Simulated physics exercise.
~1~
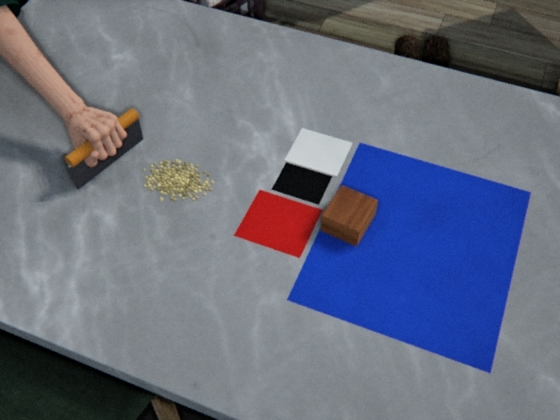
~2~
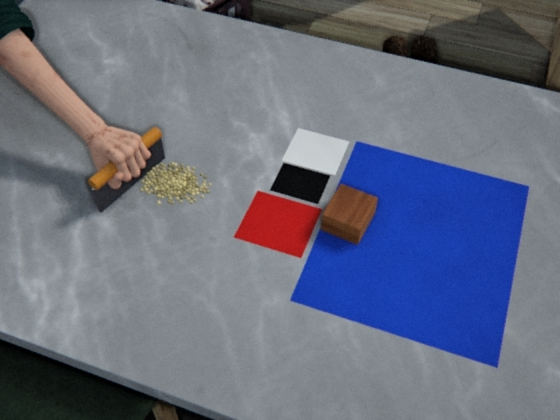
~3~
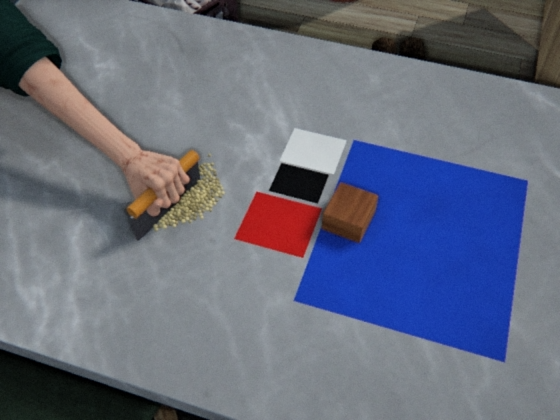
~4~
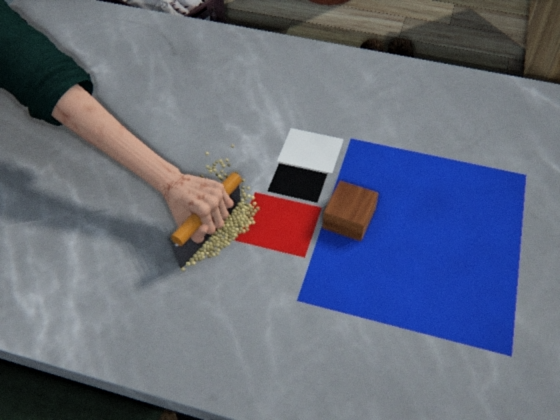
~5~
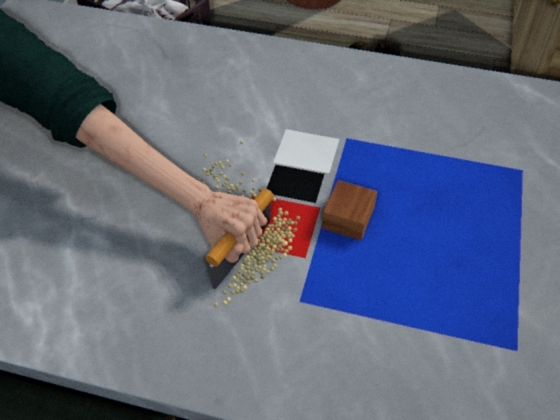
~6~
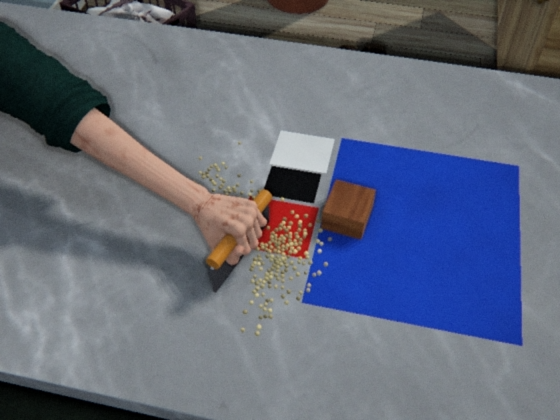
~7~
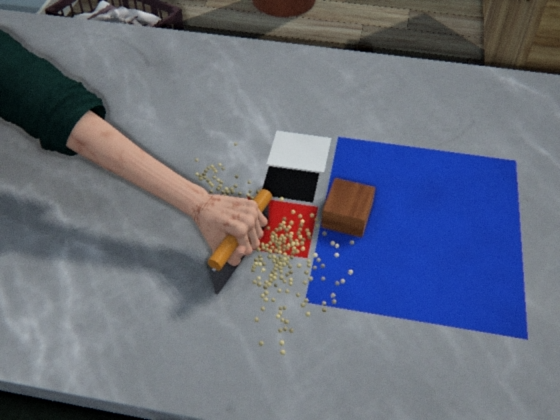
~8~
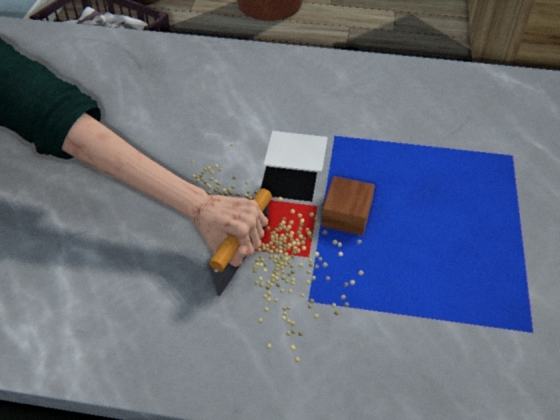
A hand in a dark green sleeve grips a scraper with an orange handle on a grey marbled tabletop, seen from above at an angle. To its right lies a pile of small pale beans, then white, black and red mats, a wooden block and a large blue mat. The scraper slides right and toward the viewer, pushing the beans into a band and leaving some behind. It halts by the red mat, and the beans scatter onward. They come to rest mostly on bare tabletop, with many on red and a few on blue.
